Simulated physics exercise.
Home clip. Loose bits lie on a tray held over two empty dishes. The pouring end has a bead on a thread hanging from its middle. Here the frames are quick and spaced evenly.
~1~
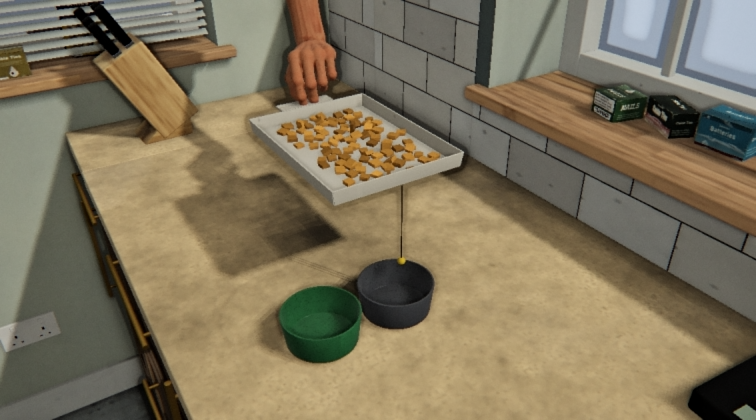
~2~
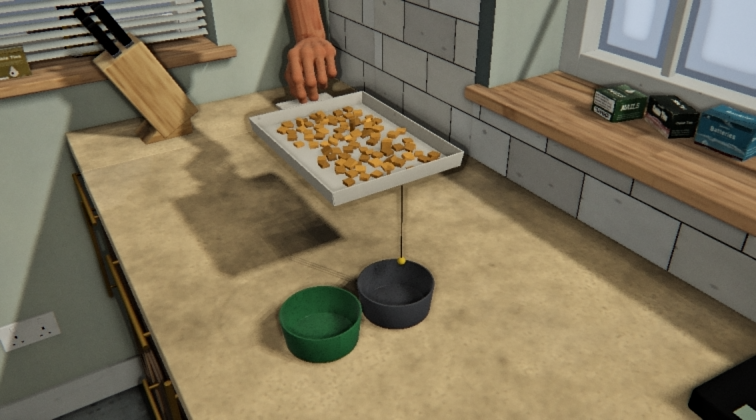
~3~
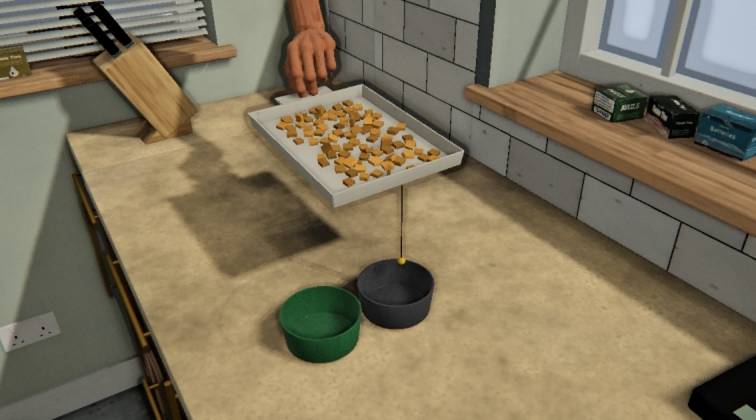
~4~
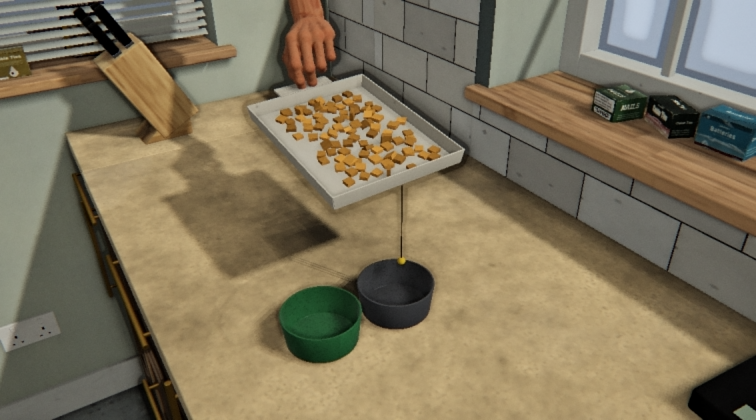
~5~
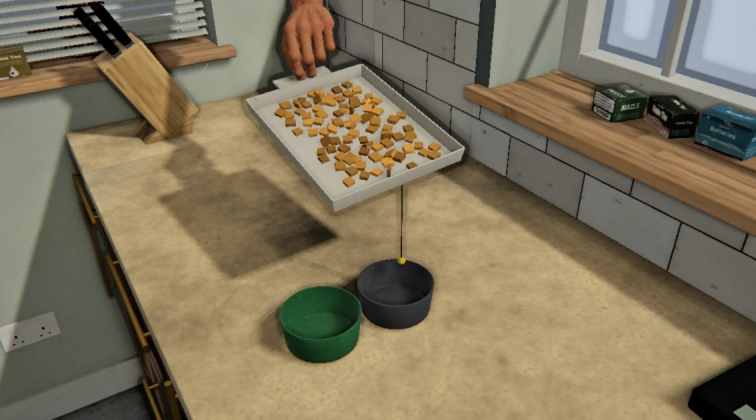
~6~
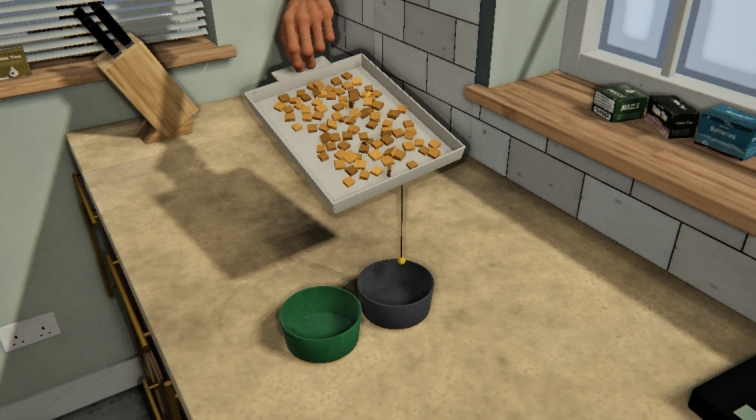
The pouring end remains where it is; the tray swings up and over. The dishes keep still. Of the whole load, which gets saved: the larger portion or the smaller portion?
The load will mostly be caught.
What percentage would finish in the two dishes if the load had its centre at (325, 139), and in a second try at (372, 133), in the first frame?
Around 70 then around 70 per cent.
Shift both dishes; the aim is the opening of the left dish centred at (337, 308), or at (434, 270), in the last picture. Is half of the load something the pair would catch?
In the first position past half, in the second shy of half.
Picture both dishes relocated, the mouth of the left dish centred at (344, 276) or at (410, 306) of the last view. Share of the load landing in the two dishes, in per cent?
50, then 20 %.
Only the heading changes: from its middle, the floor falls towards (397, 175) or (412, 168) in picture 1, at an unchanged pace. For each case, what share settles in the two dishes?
First case around 20 per cent, second case 0 per cent.
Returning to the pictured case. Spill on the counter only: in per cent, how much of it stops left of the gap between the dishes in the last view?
It works out to some 60 per cent.
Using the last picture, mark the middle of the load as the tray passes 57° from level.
Load centre: Approx. (353, 159).
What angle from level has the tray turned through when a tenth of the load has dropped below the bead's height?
100°.
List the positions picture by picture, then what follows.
In the first frame, corners of the pouring end at (334, 191) and (461, 152), level; middle of the load at (352, 141), cereal squares; left dish at (341, 347); right dish at (417, 313); bead on its thread at (401, 261).
In the second frame, corners of the pouring end at (334, 191) and (461, 152), level; middle of the load at (352, 140).
In the third frame, corners of the pouring end at (334, 193) and (461, 150), tipped barely, lowest at the left corner; middle of the load at (352, 137).
In the fourth frame, corners of the pouring end at (334, 196) and (461, 149), tipped a little, lowest at the left corner; middle of the load at (351, 131).
In the fifth frame, corners of the pouring end at (334, 199) and (462, 148), tipped a little, lowest at the left corner; middle of the load at (351, 126).
In the sixth frame, corners of the pouring end at (334, 201) and (462, 146), tipped clearly, lowest at the left corner; middle of the load at (351, 122); left dish at (341, 347); right dish at (417, 313).
Soon, tray tipped steeply; all on the tray.
A while on, tray tipped right over; nearly all on the tray; a stray few in the left dish; a stray few in the right dish; a stray few outside both; a stray few in the air.
Towards the end, tray tipped past a quarter turn; about a third in the left dish; about a third in the right dish; about a quarter outside both; a stray few in the air.
Finally, tray tipped past a quarter turn; about a third in the left dish; about a third in the right dish; about a quarter outside both; a stray few in the air.
